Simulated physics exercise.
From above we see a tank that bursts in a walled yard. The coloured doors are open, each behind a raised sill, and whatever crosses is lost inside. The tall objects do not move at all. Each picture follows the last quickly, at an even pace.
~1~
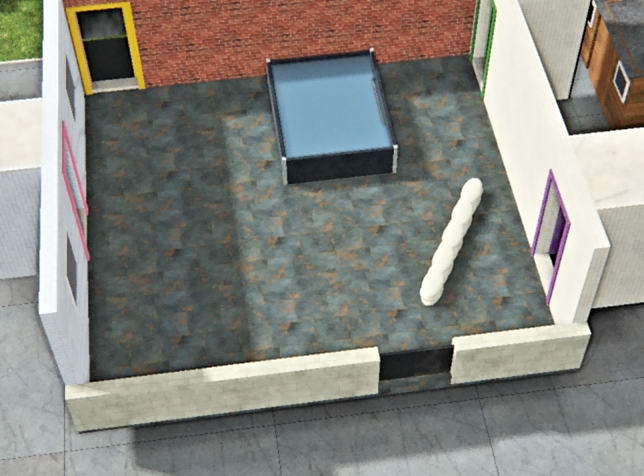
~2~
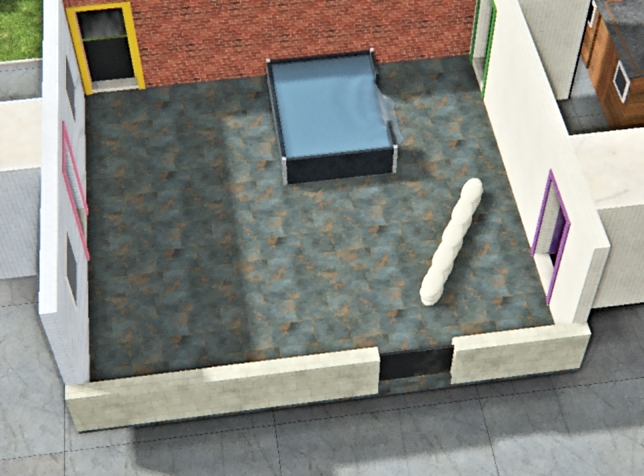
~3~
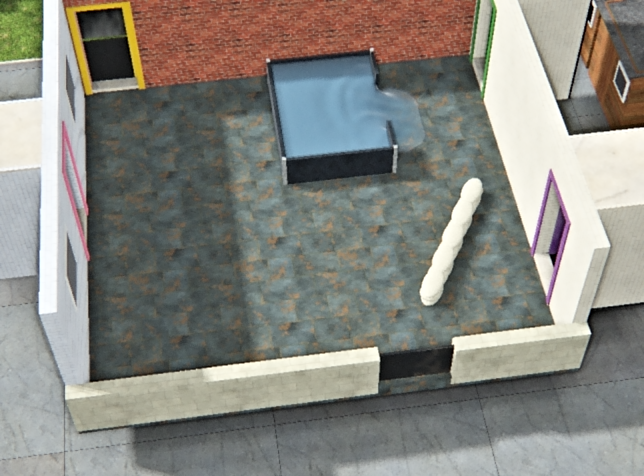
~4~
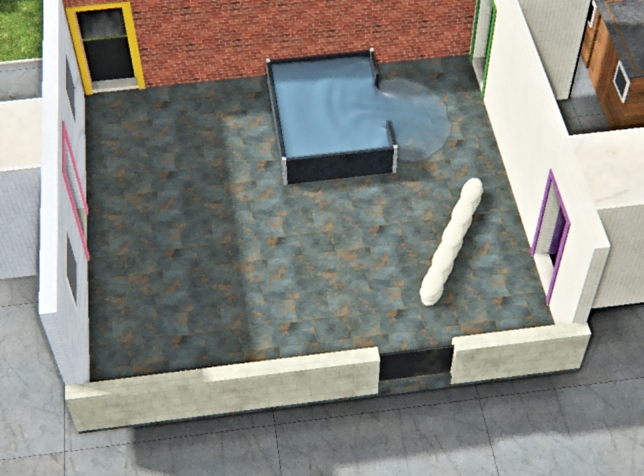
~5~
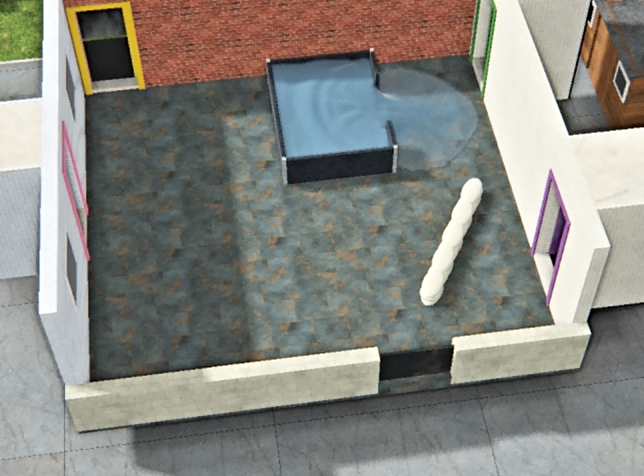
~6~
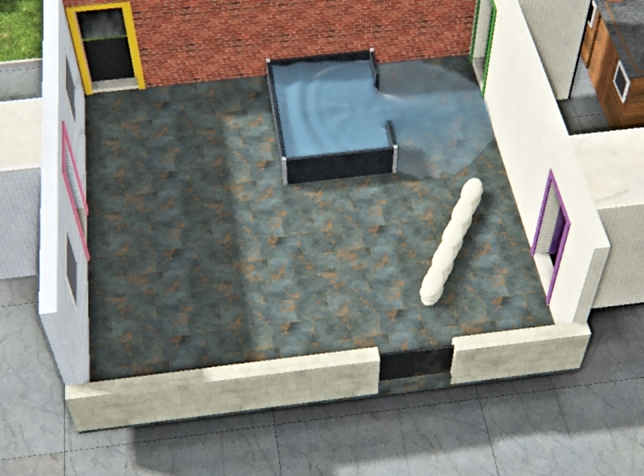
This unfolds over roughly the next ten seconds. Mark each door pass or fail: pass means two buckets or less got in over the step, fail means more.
Green door - fail, yellow door - pass, purple door - pass, pink door - pass.
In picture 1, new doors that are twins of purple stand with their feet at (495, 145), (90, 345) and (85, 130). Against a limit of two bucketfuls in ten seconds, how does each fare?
Log: Door one beats the mark; door two misses the mark; door three misses the mark.
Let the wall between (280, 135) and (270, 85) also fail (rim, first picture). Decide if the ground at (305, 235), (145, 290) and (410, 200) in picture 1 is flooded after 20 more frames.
Point by point: Untouched, swamped and untouched.
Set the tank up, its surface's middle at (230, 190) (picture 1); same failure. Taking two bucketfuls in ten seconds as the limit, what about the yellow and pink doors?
Then: The yellow one keeps below it, the pink one stays under.
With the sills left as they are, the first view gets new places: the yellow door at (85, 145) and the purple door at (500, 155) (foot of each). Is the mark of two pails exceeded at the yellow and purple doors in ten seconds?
Looking at it, yellow fails to reach the limit, and purple tops the limit.
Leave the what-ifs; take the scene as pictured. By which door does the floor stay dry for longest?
I'd go with the one in pink.
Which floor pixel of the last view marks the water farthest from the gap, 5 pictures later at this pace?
I'd go with roughly (509, 190).
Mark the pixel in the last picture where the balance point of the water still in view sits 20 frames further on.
At roughly (395, 140).
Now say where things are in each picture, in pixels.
In the first frame, still water in the water tank at (330, 106).
In the second frame, the front is at a hidden place, out from the gap at (381, 115).
In the third frame, the front is at (421, 137), out from the gap at (381, 116).
In the fourth frame, the front is at (439, 100), out from the gap at (381, 115).
In the fifth frame, water pours out at (381, 115) and has run to (474, 122).
In the sixth frame, the front is at (493, 131), out from the gap at (381, 115).
A moment on, water covers 10 % of the floor; the green door under two buckets in, the yellow door not reached, the purple door not reached, the pink door not reached.
Next, water covers 15 % of the floor; the green door over two buckets in, the yellow door not reached, the purple door wet at the sill, nothing in, the pink door not reached.
Then, water covers 30 % of the floor; the green door far over two buckets in, the yellow door not reached, the purple door wet at the sill, nothing in, the pink door not reached.
Later, water covers 60 % of the floor; the green door far over two buckets in, the yellow door wet at the sill, nothing in, the purple door wet at the sill, nothing in, the pink door not reached.
In the end, water covers 80 % of the floor; the green door far over two buckets in, the yellow door wet at the sill, nothing in, the purple door wet at the sill, nothing in, the pink door wet at the sill, nothing in.
